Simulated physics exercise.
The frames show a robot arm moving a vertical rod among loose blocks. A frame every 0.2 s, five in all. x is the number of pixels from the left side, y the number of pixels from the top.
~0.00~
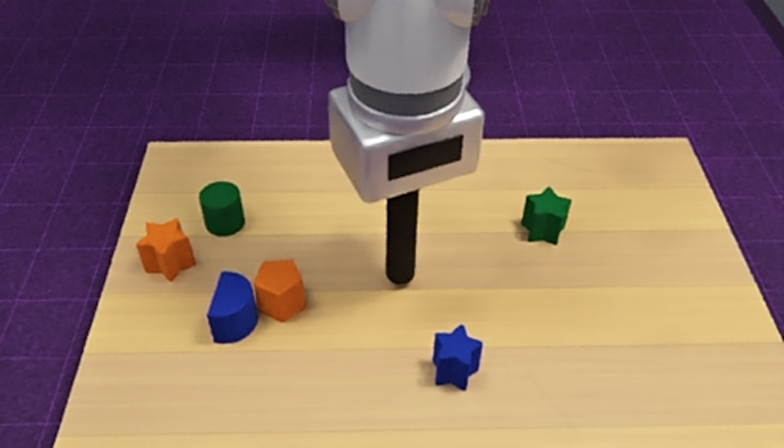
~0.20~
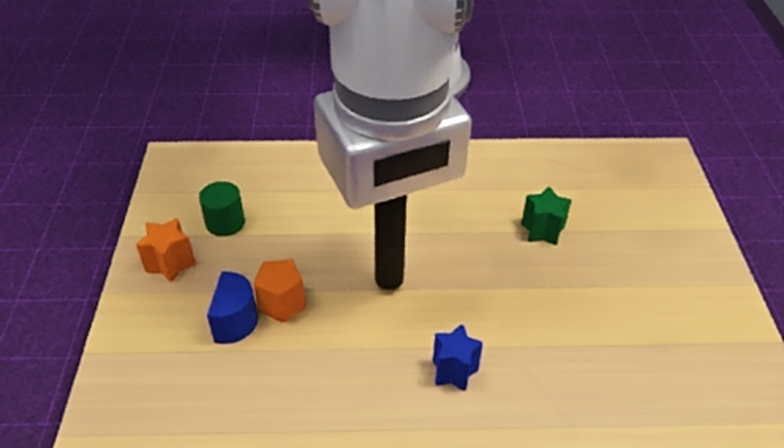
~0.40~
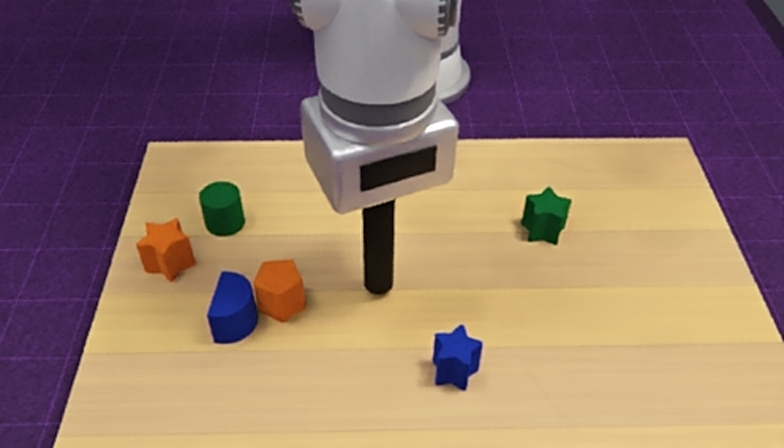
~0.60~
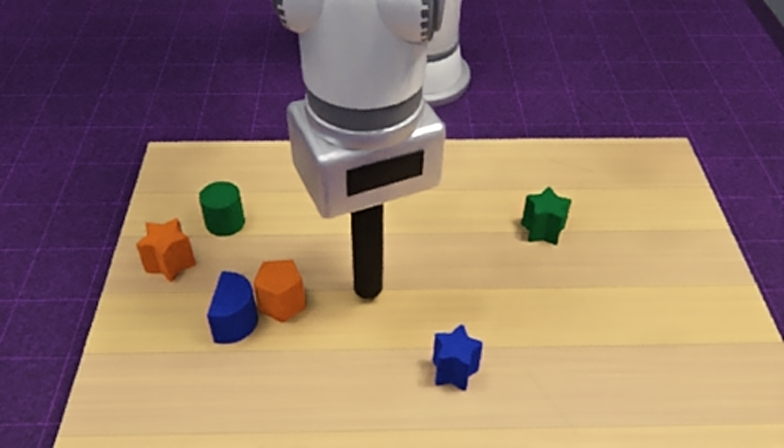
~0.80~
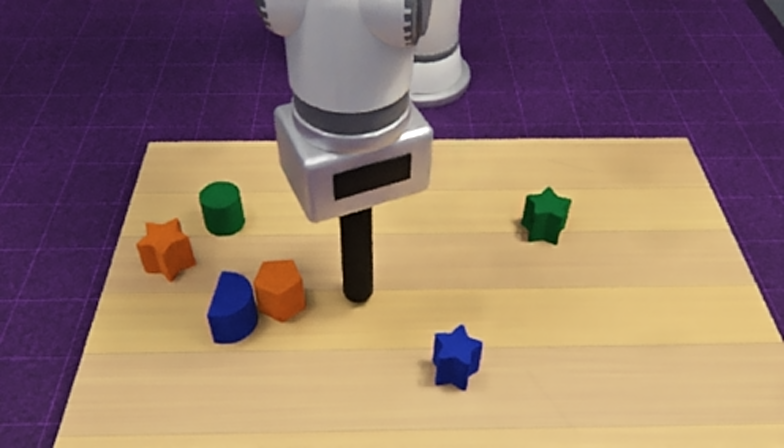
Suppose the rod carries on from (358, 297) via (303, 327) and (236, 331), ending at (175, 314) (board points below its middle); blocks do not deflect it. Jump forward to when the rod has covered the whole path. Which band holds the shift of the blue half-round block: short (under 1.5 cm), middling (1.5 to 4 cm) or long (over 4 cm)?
Displacement: Past 4 cm.
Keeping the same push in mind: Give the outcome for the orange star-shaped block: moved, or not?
Displaced.
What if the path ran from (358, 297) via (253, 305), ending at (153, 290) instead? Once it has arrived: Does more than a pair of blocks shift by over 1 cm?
In short: Yes.
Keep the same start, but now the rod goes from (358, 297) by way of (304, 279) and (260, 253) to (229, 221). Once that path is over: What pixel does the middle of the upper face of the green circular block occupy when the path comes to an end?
The answer is (200, 178).
On the path given first. One third of the way, rod at (301, 322); nothing pushed yet.
Two thirds of the way, rod at (234, 325); blue half-round block at (204, 284), turned 25° clockwise; orange five-sided block at (272, 274), turned 20° clockwise.
At the end, rod at (174, 308); orange star-shaped block at (160, 227), turned 20° clockwise; blue half-round block at (164, 259), turned 85° clockwise; orange five-sided block at (272, 274), turned 20° clockwise.
